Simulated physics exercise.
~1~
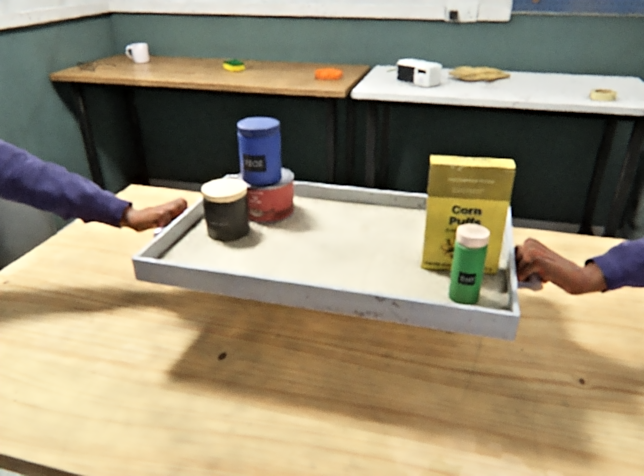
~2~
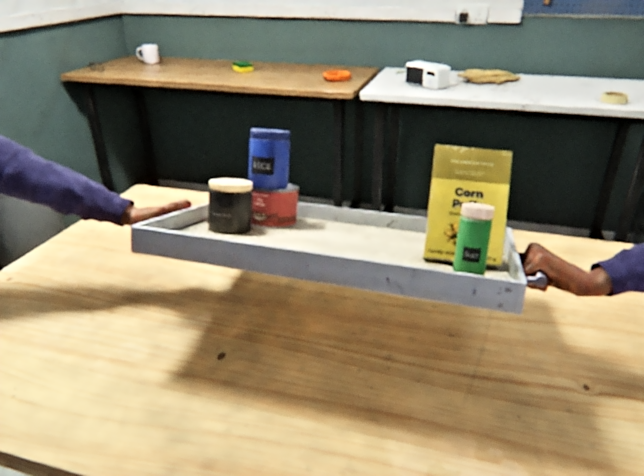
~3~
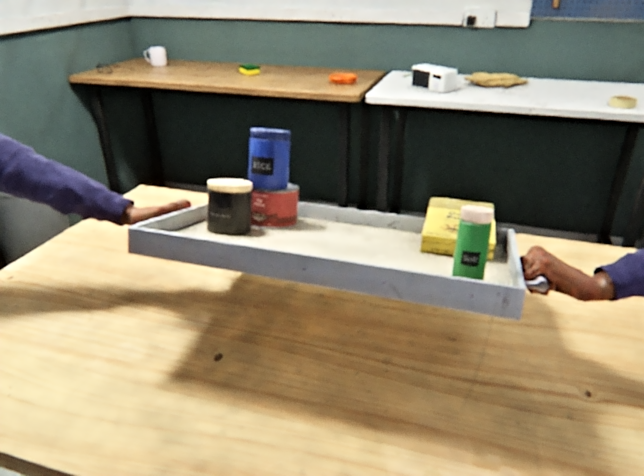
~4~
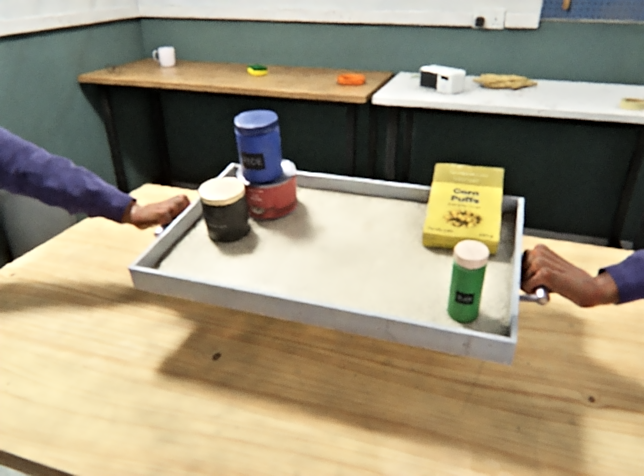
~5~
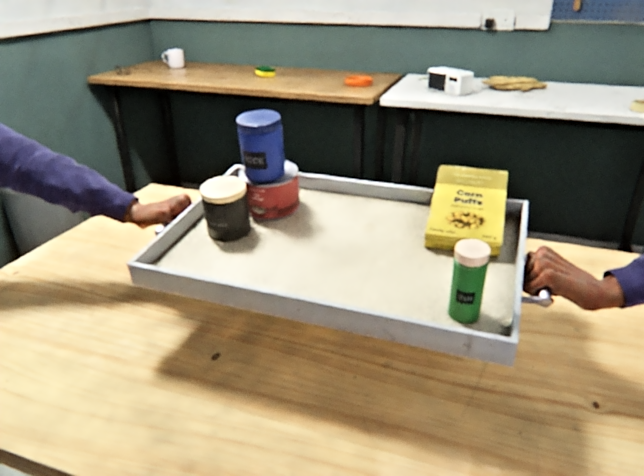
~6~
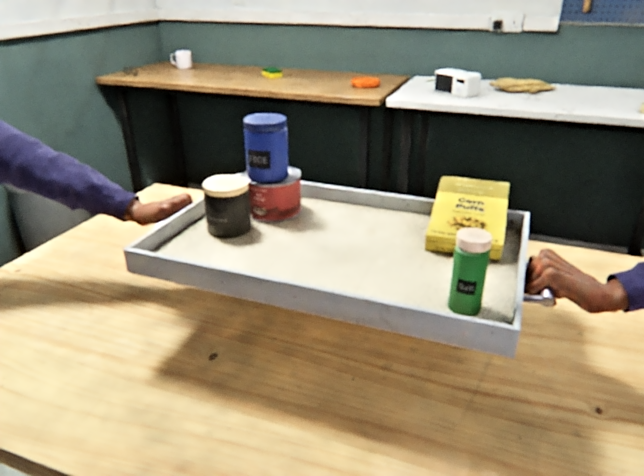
The video shows two hands holding a tray with a black jar, a blue jar on a red tub, a yellow packet and a green shaker. The hands tilt it one way, then the other; the packet topples and stays lying, while the rest remain standing.
